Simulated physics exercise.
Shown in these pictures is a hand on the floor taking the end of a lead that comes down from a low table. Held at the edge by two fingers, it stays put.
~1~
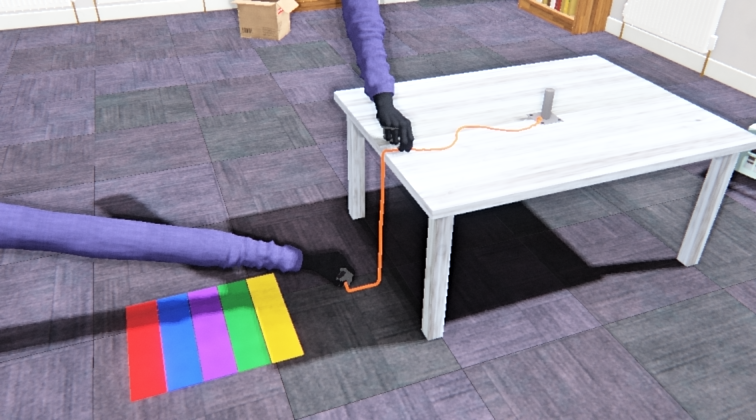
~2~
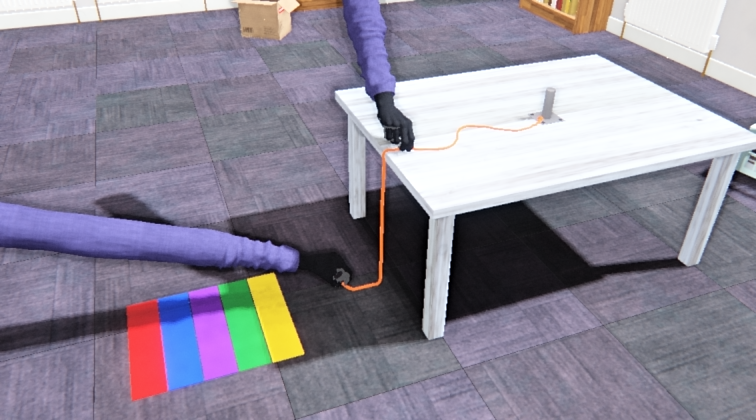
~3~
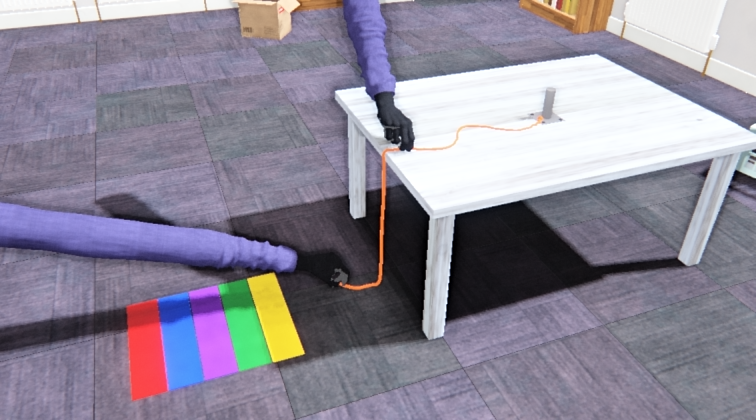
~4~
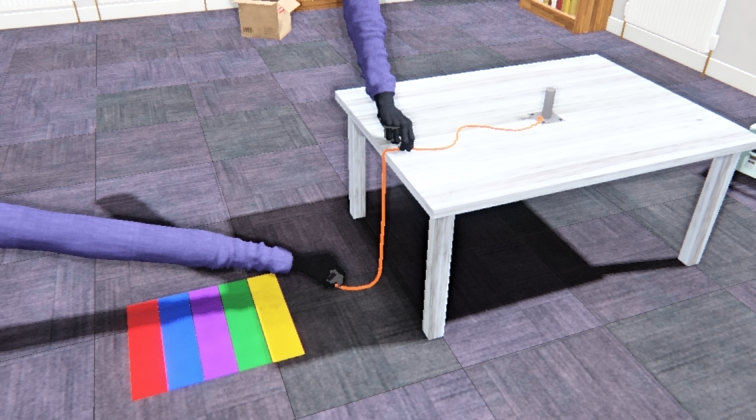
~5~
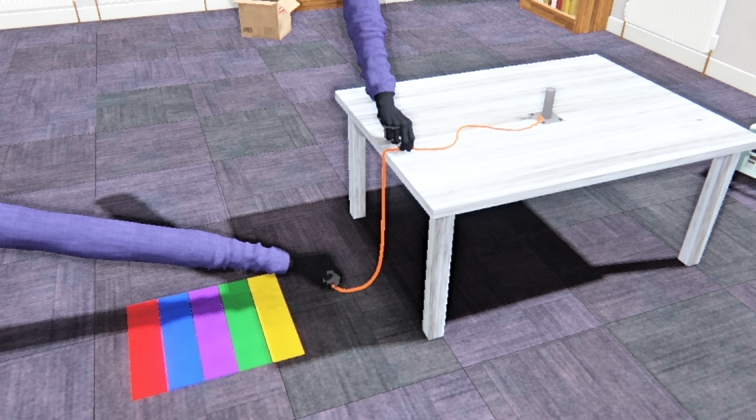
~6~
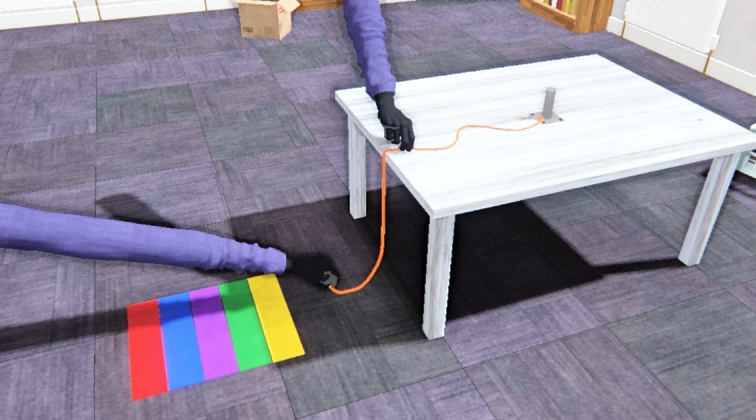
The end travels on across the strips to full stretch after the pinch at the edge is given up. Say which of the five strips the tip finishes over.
Purple.
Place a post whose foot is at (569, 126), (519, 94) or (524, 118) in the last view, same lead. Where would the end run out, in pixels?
Going through the tries, you get (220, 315), then (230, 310), then (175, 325).
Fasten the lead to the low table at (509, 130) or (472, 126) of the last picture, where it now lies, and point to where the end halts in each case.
I'd put it around (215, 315) the first time and around (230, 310) the second.
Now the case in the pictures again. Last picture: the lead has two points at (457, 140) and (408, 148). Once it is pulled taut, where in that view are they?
Final positions are (431, 141) and (376, 161), in that order.
A little later, end near (255, 305); over green.
Next, end near (225, 312); over green.
When it is tight, end near (207, 316); over purple. It gets as far as the purple strip.
